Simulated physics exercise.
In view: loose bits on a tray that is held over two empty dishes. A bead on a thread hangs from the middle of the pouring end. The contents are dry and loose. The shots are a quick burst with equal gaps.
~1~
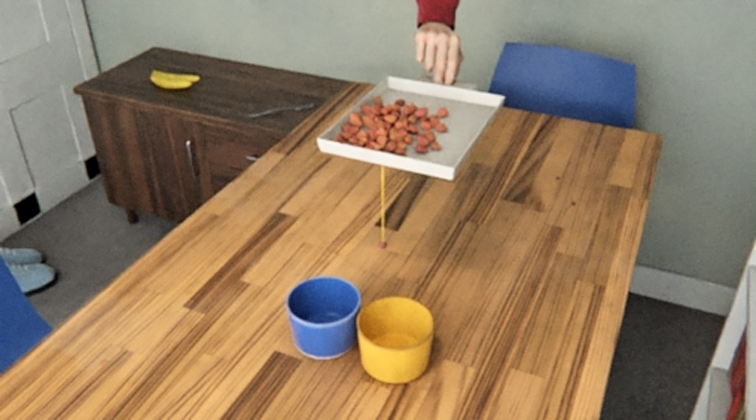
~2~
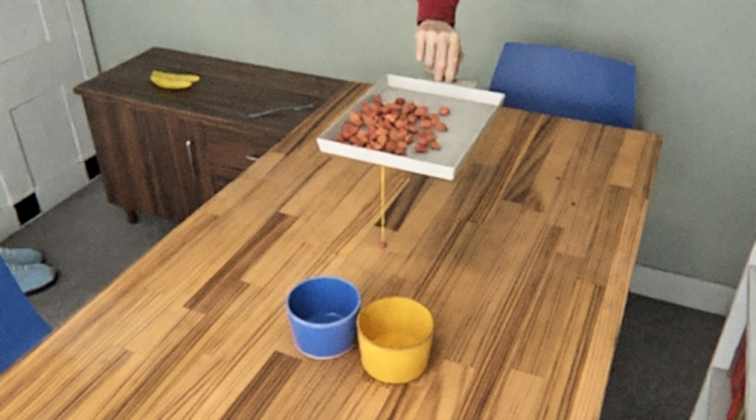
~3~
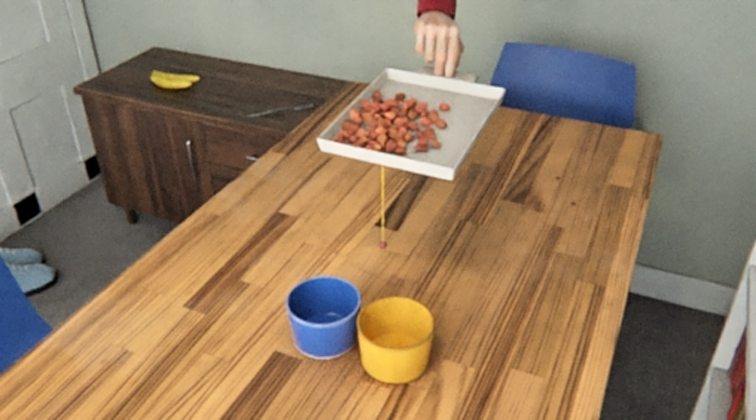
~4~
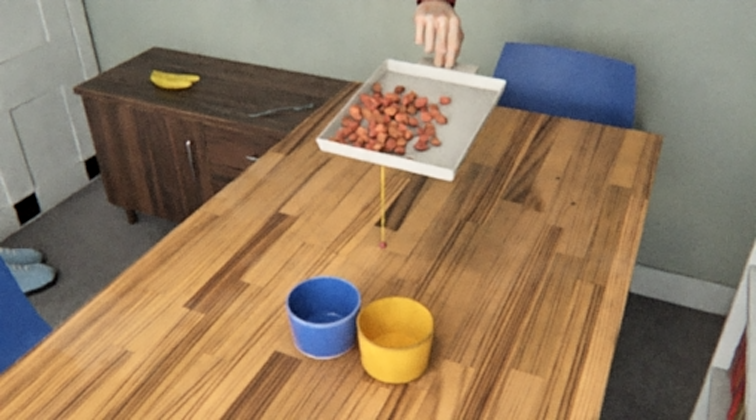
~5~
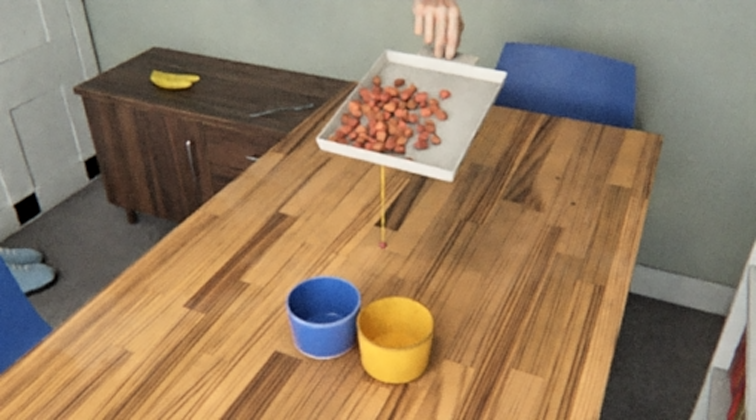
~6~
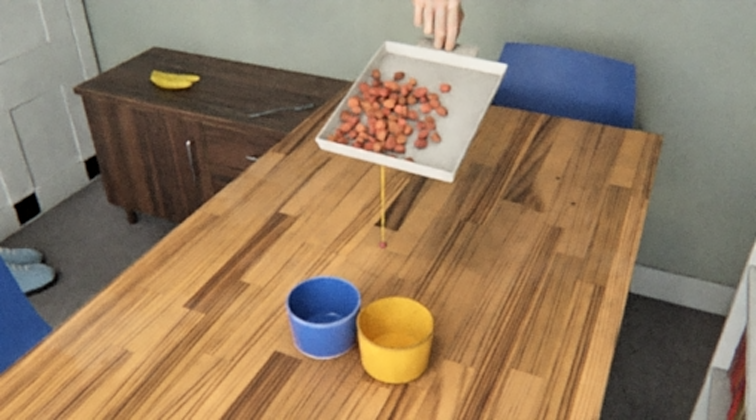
The clip opens on a hand holding a pale tray of loose reddish bits above a wooden table, where a blue dish and a yellow dish sit empty below a hanging thread. The hand slowly raises the tray's far end, tilting its near edge lower toward the right corner, while the dishes stay still.
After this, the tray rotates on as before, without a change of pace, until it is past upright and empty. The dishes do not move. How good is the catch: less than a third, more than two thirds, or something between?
Caught overall: Less than a third.
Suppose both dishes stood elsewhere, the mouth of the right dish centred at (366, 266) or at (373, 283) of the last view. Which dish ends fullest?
The first try: The right dish. The second: Right.
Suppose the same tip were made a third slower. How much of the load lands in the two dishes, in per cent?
Near 10 %.
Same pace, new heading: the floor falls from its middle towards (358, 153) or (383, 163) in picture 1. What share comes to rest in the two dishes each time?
In turn 0 and 0 in a hundred.
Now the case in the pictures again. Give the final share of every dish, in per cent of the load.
For the left dish some 10 %, for the right dish some 0 %.
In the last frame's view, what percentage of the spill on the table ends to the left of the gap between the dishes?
Near 30 %.
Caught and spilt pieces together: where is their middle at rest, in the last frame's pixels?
Around (380, 313).
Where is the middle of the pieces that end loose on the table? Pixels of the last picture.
Near (385, 311).
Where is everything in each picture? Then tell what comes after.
The first frame shows corners of the pouring end (321, 139) and (452, 167), level; middle of the load (393, 131), bits of crushed brick; left dish (307, 338); right dish (380, 362); bead on its thread (383, 245).
The second frame shows corners of the pouring end (320, 139) and (452, 167), level; middle of the load (393, 130).
The third frame shows corners of the pouring end (320, 138) and (452, 168), tipped barely, lowest at the right corner; middle of the load (393, 128).
The fourth frame shows corners of the pouring end (320, 138) and (452, 169), tipped a little, lowest at the right corner; middle of the load (393, 125).
The fifth frame shows corners of the pouring end (319, 138) and (452, 170), tipped a little, lowest at the right corner; middle of the load (393, 121).
The sixth frame shows corners of the pouring end (319, 138) and (452, 172), tipped clearly, lowest at the right corner; middle of the load (393, 118); left dish (307, 338); right dish (380, 362).
Just after the last frame, tray tipped steeply; every one on the tray.
A moment on, tray tipped right over; roughly a third on the tray; just a few in the right dish; about a tenth in the left dish; roughly a third outside both; roughly a quarter in the air.
Further on, tray tipped past a quarter turn; just a few in the right dish; about a tenth in the left dish; almost all outside both.
When it is over, tray tipped past a quarter turn; just a few in the right dish; about a tenth in the left dish; almost all outside both.
